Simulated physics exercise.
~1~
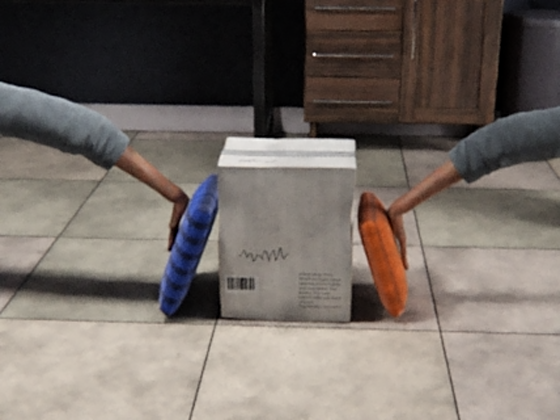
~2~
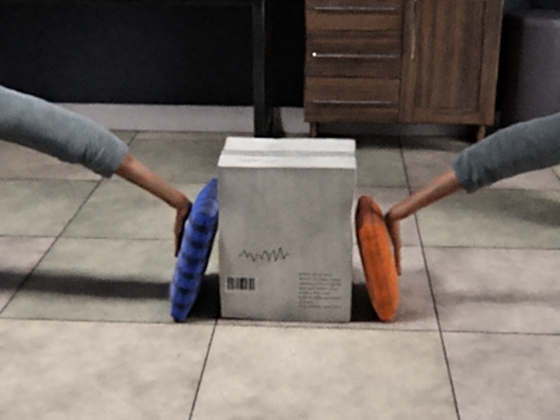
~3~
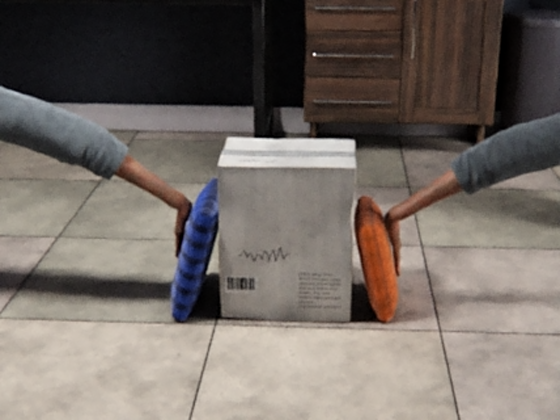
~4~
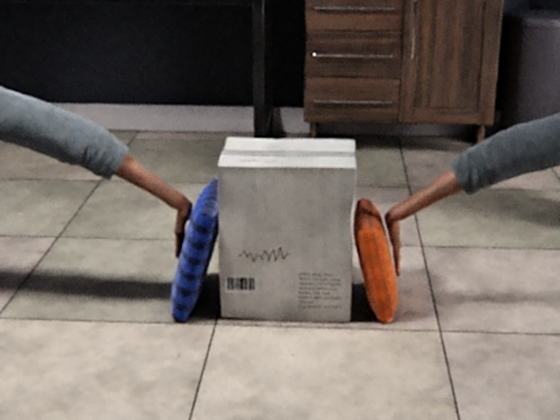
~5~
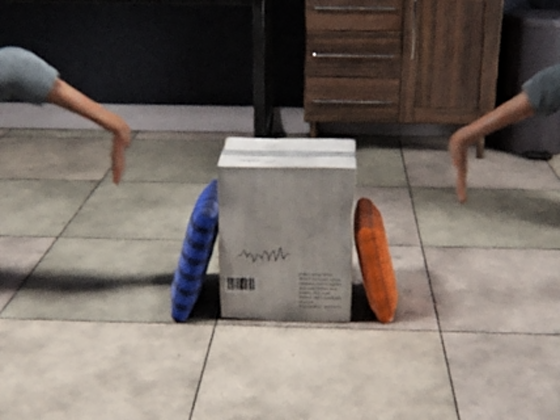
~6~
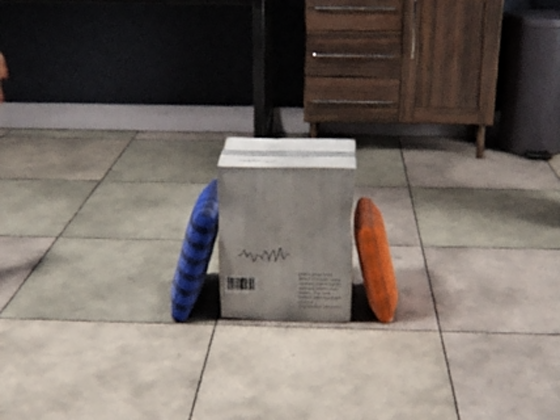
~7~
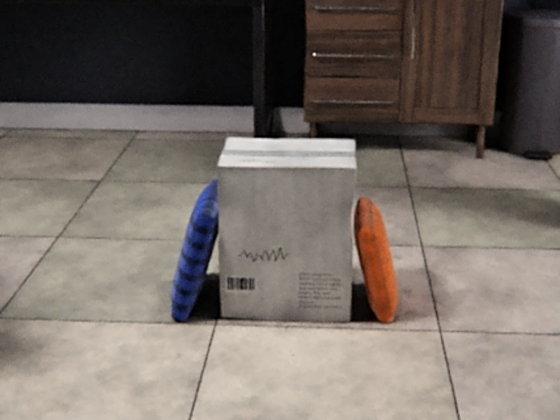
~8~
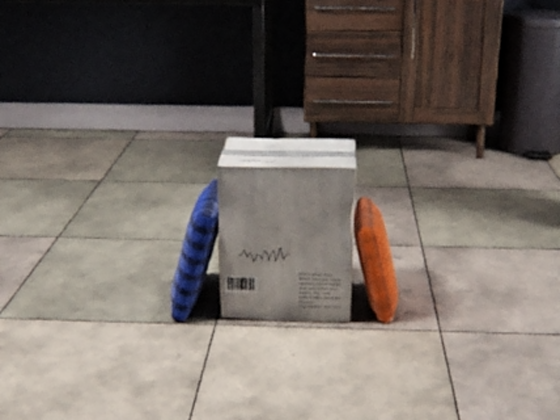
On a bare tiled floor, seen from a still camera facing a wooden cabinet in the background, a white box stands upright in the middle. Two hands in grey sleeves reach in from either side, one pressing a blue cushion against the box's left side and the other an orange soft bag against its right. They ease both items slightly inward, then hold them steady. The hands let go and draw back out of view to the left and right. The cushion and the bag stay leaning against the box, which never moves.
